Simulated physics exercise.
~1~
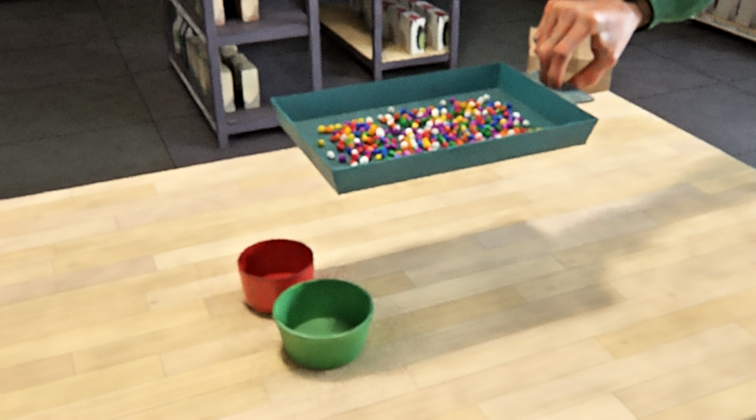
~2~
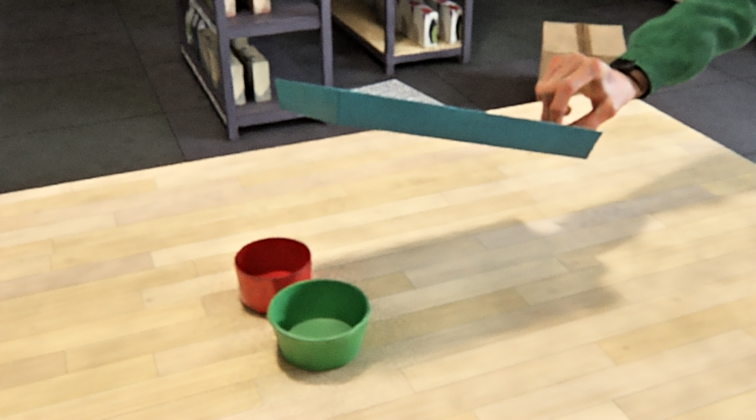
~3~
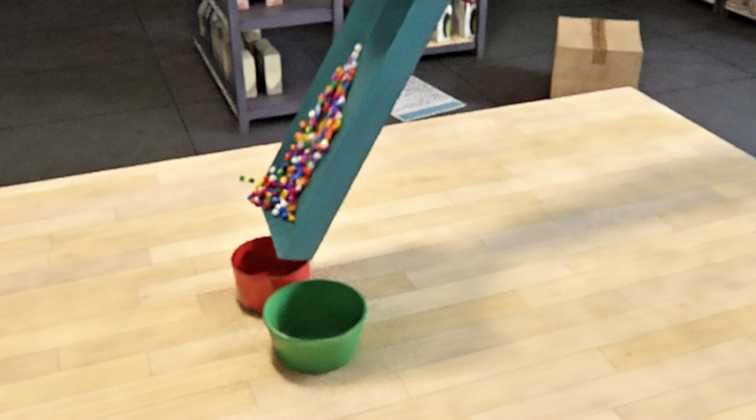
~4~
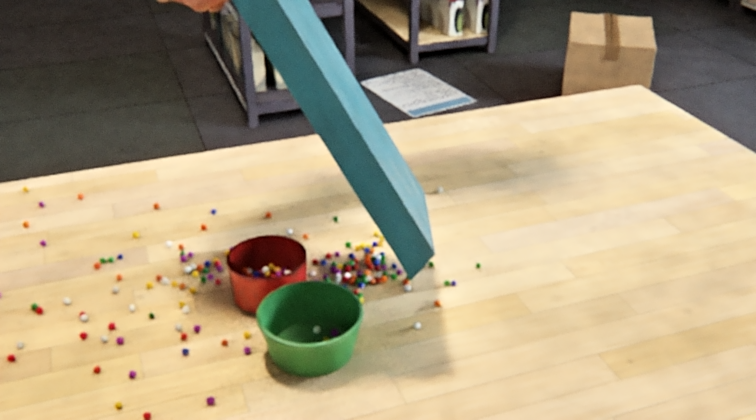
To begin with, a hand in a green sleeve holds a teal tray of small multicoloured beads above a pale wooden table, where a red dish and a green dish stand close together. The tray tips, hiding the beads behind its side. It then swings left and tilts steeply, and the beads slide in a crowd towards its low end above the red dish. The tray turns further until it points down to the right. Finally, some beads lie in the red dish and a few in the green one, while most are scattered across the table around them.
